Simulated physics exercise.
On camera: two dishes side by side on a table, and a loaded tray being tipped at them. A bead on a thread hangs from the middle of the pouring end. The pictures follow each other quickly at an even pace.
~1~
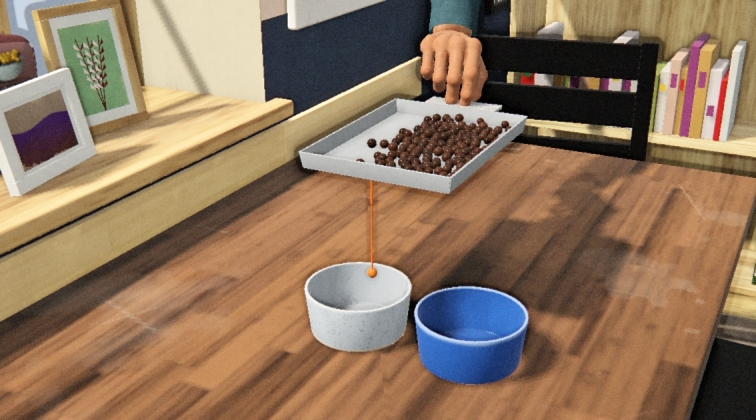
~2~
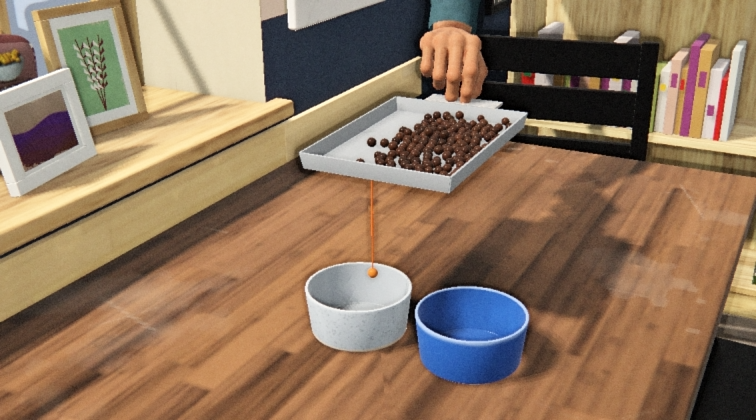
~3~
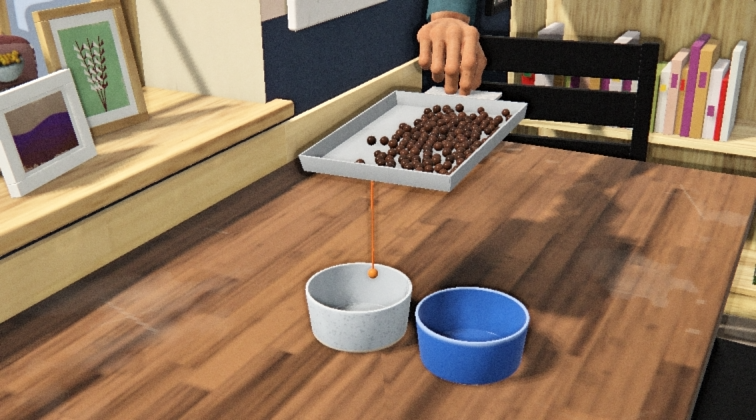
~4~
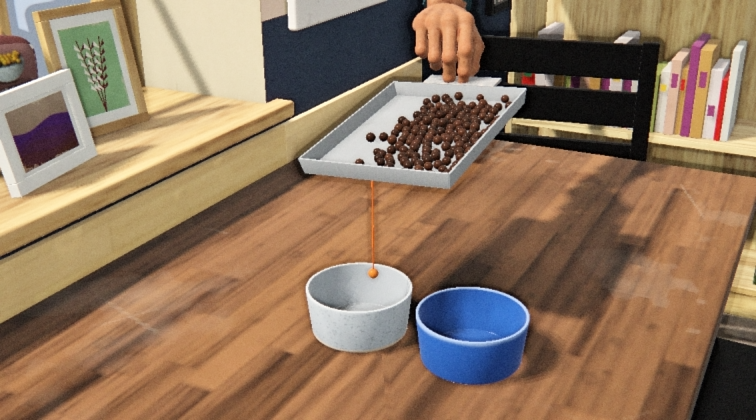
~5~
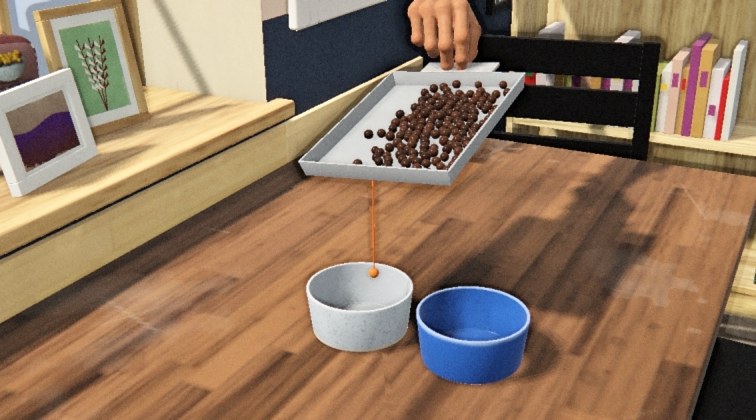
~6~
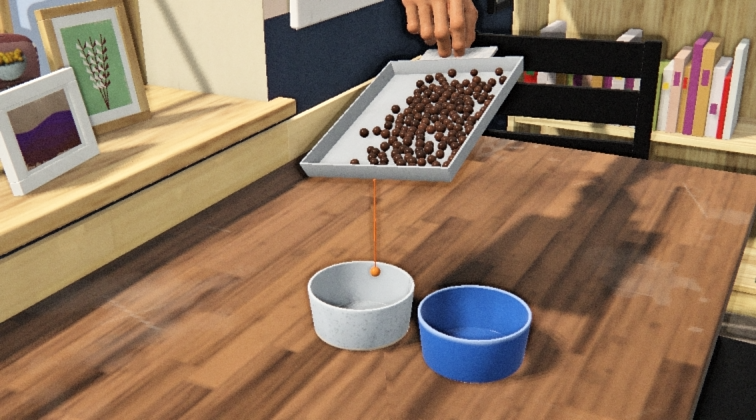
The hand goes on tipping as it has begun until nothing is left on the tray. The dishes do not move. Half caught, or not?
Caught overall: Less than half.
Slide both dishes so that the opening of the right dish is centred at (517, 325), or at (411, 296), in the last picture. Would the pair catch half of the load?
At the first place below a half, at the second most of it.
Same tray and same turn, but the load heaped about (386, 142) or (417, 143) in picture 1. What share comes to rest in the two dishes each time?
About 30 and 20 per cent.
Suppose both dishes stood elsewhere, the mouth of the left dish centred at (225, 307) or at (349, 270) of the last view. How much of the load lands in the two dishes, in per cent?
In turn 0 and 40 in a hundred.
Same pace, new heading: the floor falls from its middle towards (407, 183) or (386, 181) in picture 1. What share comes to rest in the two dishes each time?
The first gives 50 %, the second 30 %.
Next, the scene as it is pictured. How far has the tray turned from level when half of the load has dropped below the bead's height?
At some 95 degrees.
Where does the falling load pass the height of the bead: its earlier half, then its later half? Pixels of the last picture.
Around (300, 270) and then (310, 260).
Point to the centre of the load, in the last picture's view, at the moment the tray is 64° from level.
Near (352, 140).
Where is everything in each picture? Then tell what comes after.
In the first picture, corners of the pouring end near (303, 151) and (449, 176), level; middle of the load near (442, 145), chocolate balls; left dish near (332, 327); right dish near (449, 358); bead on its thread near (372, 273).
In the second picture, corners of the pouring end near (303, 152) and (449, 176), level; middle of the load near (442, 144).
In the third picture, corners of the pouring end near (303, 155) and (449, 175), tipped barely, lowest at the left corner; middle of the load near (442, 139).
In the fourth picture, corners of the pouring end near (302, 158) and (448, 172), tipped a little, lowest at the left corner; middle of the load near (441, 132).
In the fifth picture, corners of the pouring end near (303, 160) and (447, 169), tipped a little, lowest at the left corner; middle of the load near (439, 125).
In the sixth picture, corners of the pouring end near (304, 162) and (447, 166), tipped clearly, lowest at the left corner; middle of the load near (435, 120), all but a few on the move; left dish near (336, 326); right dish near (452, 357).
Shortly afterwards, tray tipped steeply; all but a few on the tray; only a few outside both; a little in the air.
Next, tray tipped past a quarter turn; a little on the tray; near a quarter in the left dish; near two thirds outside both; a little in the air.
Some moments later, tray tipped past a quarter turn; near a quarter in the left dish; the bulk outside both.
In the end, tray tipped past a quarter turn; none at all in the right dish; near a quarter in the left dish; the bulk outside both.
